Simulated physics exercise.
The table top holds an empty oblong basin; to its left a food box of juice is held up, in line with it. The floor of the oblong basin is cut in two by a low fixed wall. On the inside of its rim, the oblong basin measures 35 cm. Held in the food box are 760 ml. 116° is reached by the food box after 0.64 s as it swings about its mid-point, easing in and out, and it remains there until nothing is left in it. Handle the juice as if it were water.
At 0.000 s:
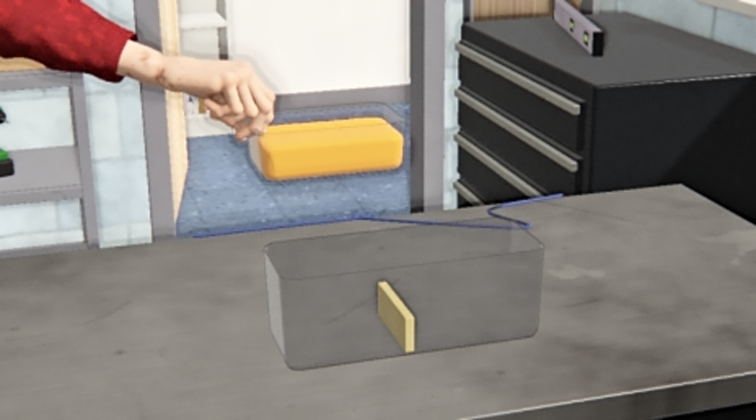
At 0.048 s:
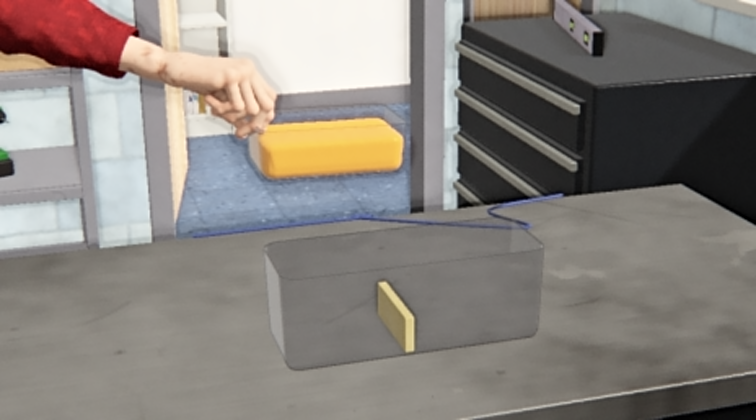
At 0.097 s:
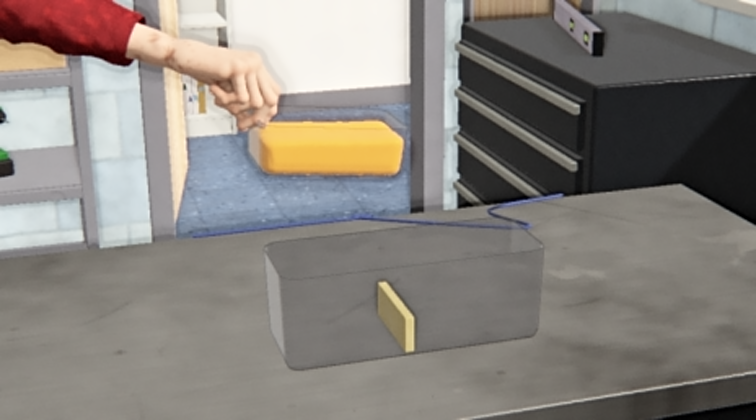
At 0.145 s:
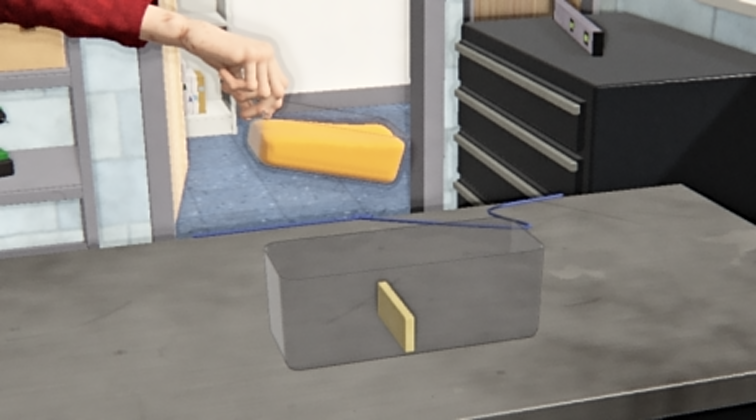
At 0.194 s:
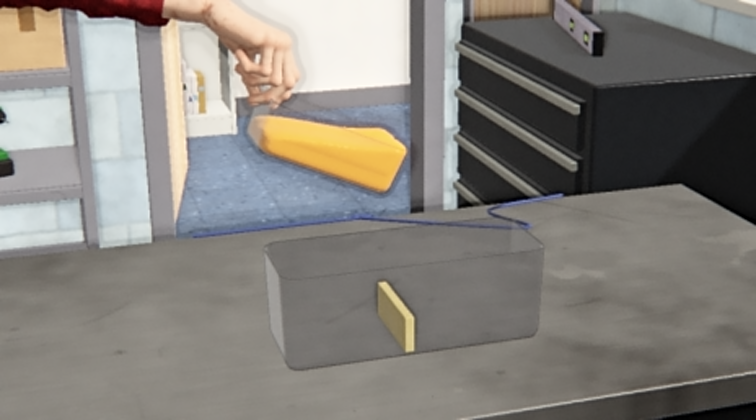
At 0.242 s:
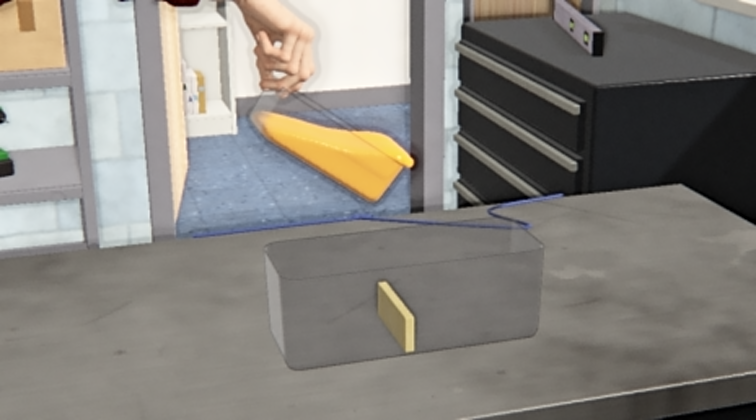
On a grey table top stood an empty see-through basin, while beyond it a hand in a red sleeve held up a container of orange juice and gradually tilted it down to the right.
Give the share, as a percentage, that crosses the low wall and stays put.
Around 74 %.
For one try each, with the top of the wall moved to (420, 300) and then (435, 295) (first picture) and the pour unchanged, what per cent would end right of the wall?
55 % and 30 %.
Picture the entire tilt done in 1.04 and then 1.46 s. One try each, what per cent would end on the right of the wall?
70 and 70 %.
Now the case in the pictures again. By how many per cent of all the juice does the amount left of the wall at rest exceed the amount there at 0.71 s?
Some 5 per cent.
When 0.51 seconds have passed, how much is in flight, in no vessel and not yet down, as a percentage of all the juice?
At that moment, about 32 percent.
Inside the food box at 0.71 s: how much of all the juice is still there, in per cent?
What remains is about 1 percent of it all.
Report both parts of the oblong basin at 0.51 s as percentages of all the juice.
Lab note: Left near 0 %, right near 58.
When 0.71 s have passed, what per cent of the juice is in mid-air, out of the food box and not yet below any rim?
About 9 % of the total.
By 0.51 s the tilt is 105° and 7 per cent is still to pour, 0 is left of the wall and 59 right of it.
By 0.71 s the tilt is 116° and 1 per cent is still to pour, 12 is left of the wall and 72 right of it.
By 0.92 s the tilt is 116° and 0 per cent is still to pour, 16 is left of the wall and 75 right of it.
By 1.14 s the tilt is 116° and 0 per cent is still to pour, 16 is left of the wall and 74 right of it.
At rest 17 per cent lies left of the wall, 74 right of it and 10 outside.
